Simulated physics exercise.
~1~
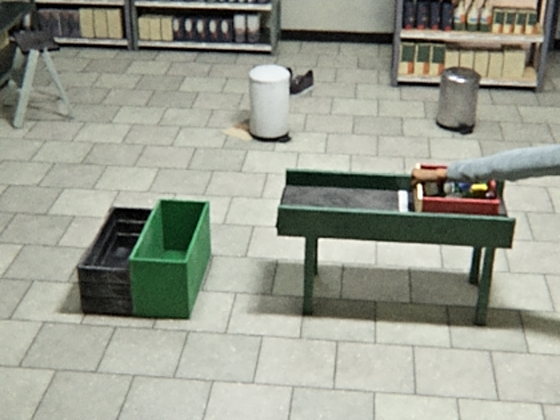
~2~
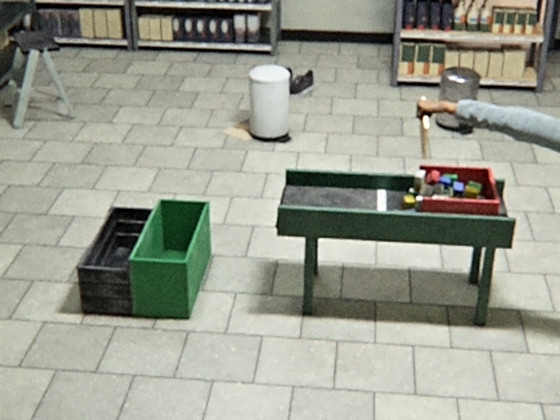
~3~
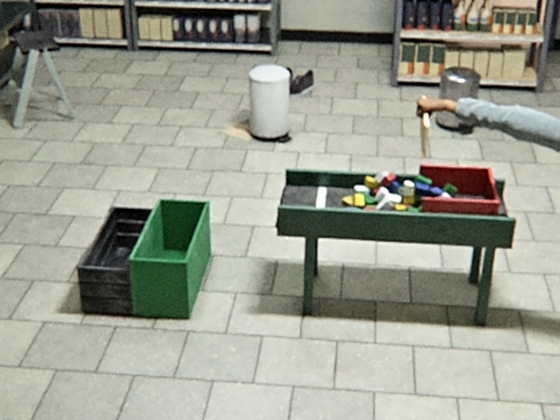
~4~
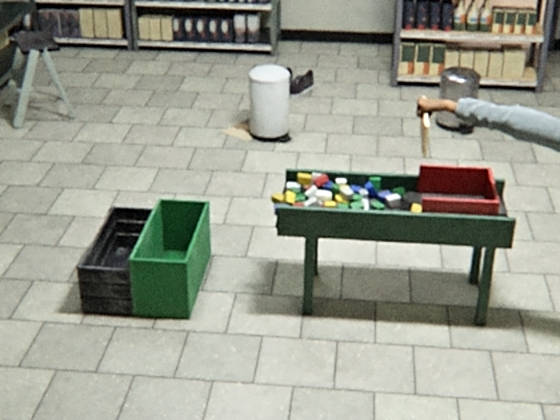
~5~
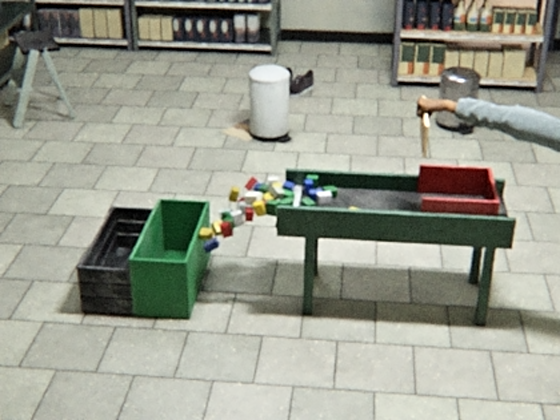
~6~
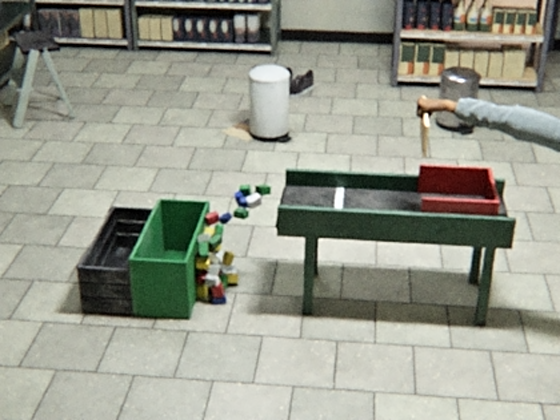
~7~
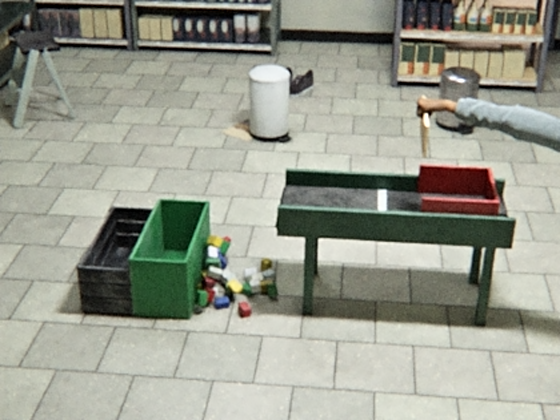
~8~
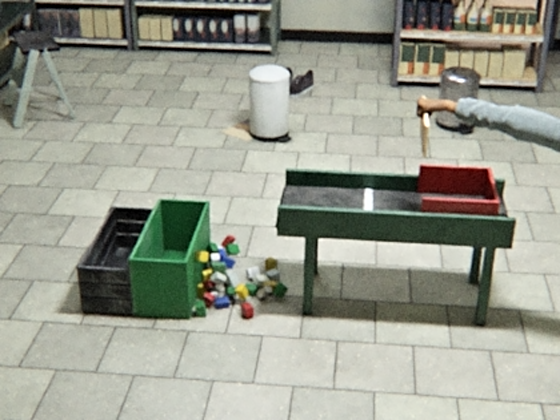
In a tiled room with shelves along the back wall, a green conveyor table holds a red, open-ended pen of colourful toy bricks at its right end, with a hand reaching in from the right. The hand lifts a gate upward and holds it there. The bricks slide out of the pen and spread leftward along the dark belt. They spill off the left end in a loose stream, dropping short of the green tote and the black box beyond it. The bricks end up scattered on the floor between the tote and the table, leaving the belt bare.
